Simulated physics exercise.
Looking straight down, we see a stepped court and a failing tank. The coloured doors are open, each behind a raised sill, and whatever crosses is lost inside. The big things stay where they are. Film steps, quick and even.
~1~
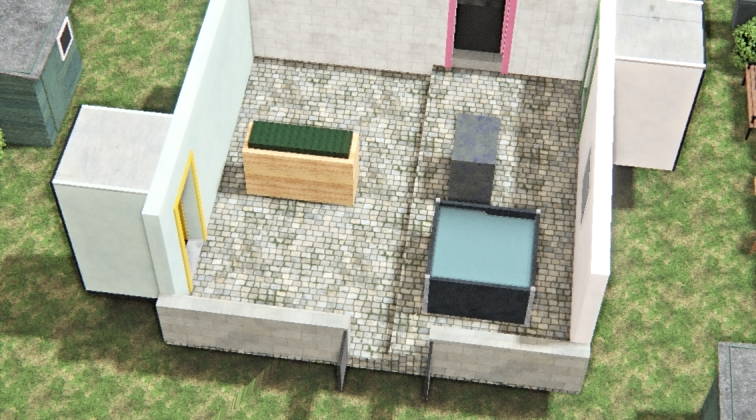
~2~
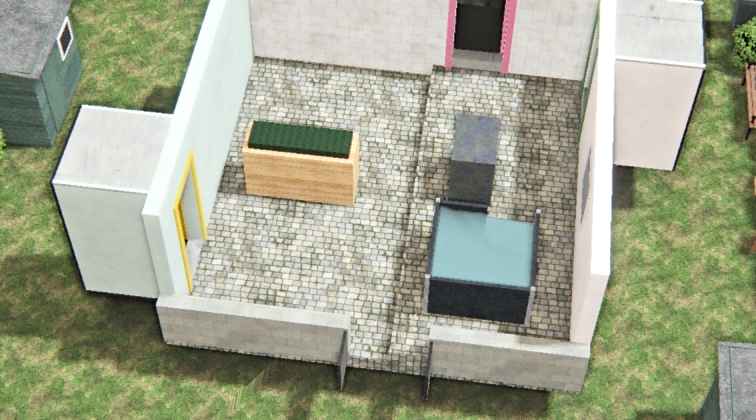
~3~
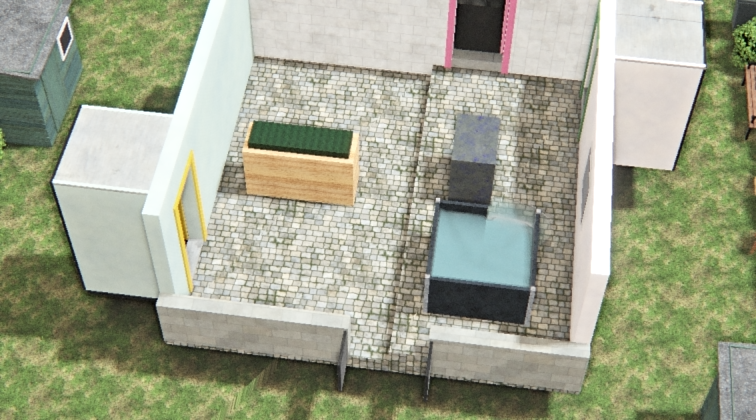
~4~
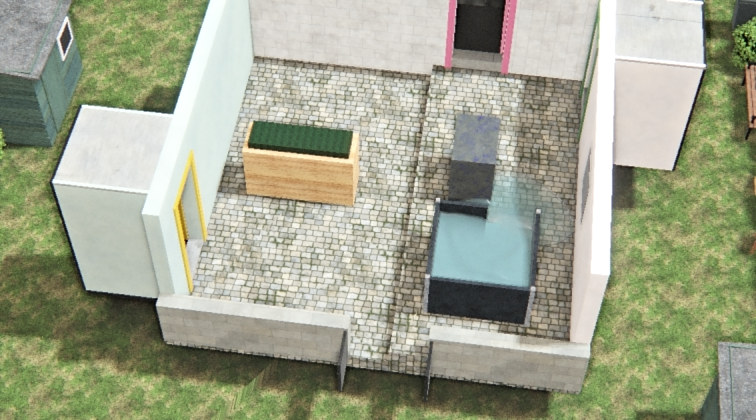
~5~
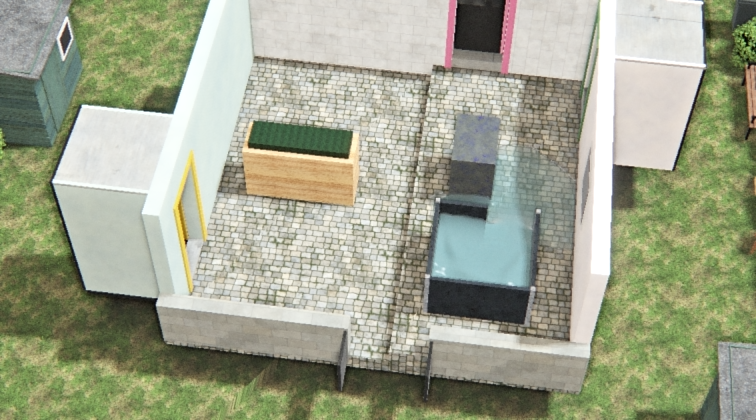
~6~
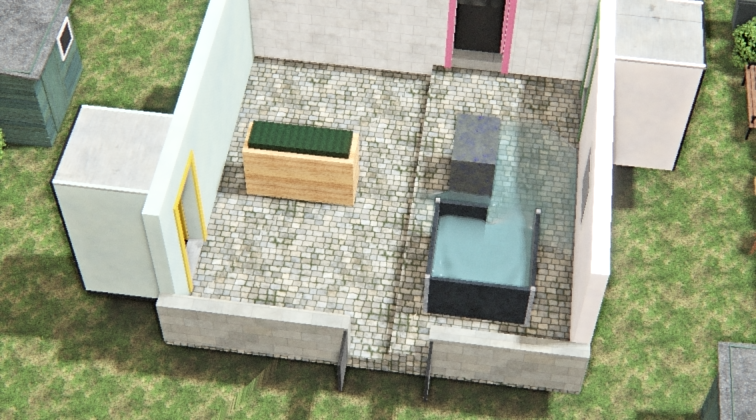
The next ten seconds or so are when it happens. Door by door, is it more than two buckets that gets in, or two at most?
As I see it, the pink door ends up at or below the line, the green door ends up at or below the line, the yellow door ends up at or below the line.
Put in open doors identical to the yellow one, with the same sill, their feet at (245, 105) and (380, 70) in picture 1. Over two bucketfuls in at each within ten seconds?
Exceeds the threshold, stays below the threshold.
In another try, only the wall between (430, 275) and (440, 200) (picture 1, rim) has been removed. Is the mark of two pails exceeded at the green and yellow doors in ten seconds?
In brief, the green door remains below and the yellow door exceeds the mark.
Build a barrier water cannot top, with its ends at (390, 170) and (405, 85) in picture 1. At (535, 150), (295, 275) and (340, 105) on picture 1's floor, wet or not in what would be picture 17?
Taking the points in order - wetted, unwetted, unwetted.
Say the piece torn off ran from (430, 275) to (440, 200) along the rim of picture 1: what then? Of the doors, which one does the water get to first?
That's the door marked yellow.
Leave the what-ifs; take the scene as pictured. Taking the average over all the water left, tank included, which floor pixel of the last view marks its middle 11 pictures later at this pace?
Centre: Close to (499, 195).
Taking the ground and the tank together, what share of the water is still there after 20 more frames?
Estimate: Some 100 %.
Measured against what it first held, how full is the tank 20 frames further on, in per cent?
Somewhere around 30 %, give or take.
A moment on, water covers 25 % of the floor; the pink door wet at the sill, nothing in, the green door wet at the sill, nothing in, the yellow door not reached.
Next, water covers 35 % of the floor; the pink door wet at the sill, nothing in, the green door wet at the sill, nothing in, the yellow door not reached.
Then, water covers 60 % of the floor; the pink door wet at the sill, nothing in, the green door under two buckets in, the yellow door wet at the sill, nothing in.
Later, water covers 80 % of the floor; the pink door wet at the sill, nothing in, the green door under two buckets in, the yellow door wet at the sill, nothing in.
In the end, water covers 90 % of the floor; the pink door wet at the sill, nothing in, the green door under two buckets in, the yellow door wet at the sill, nothing in.
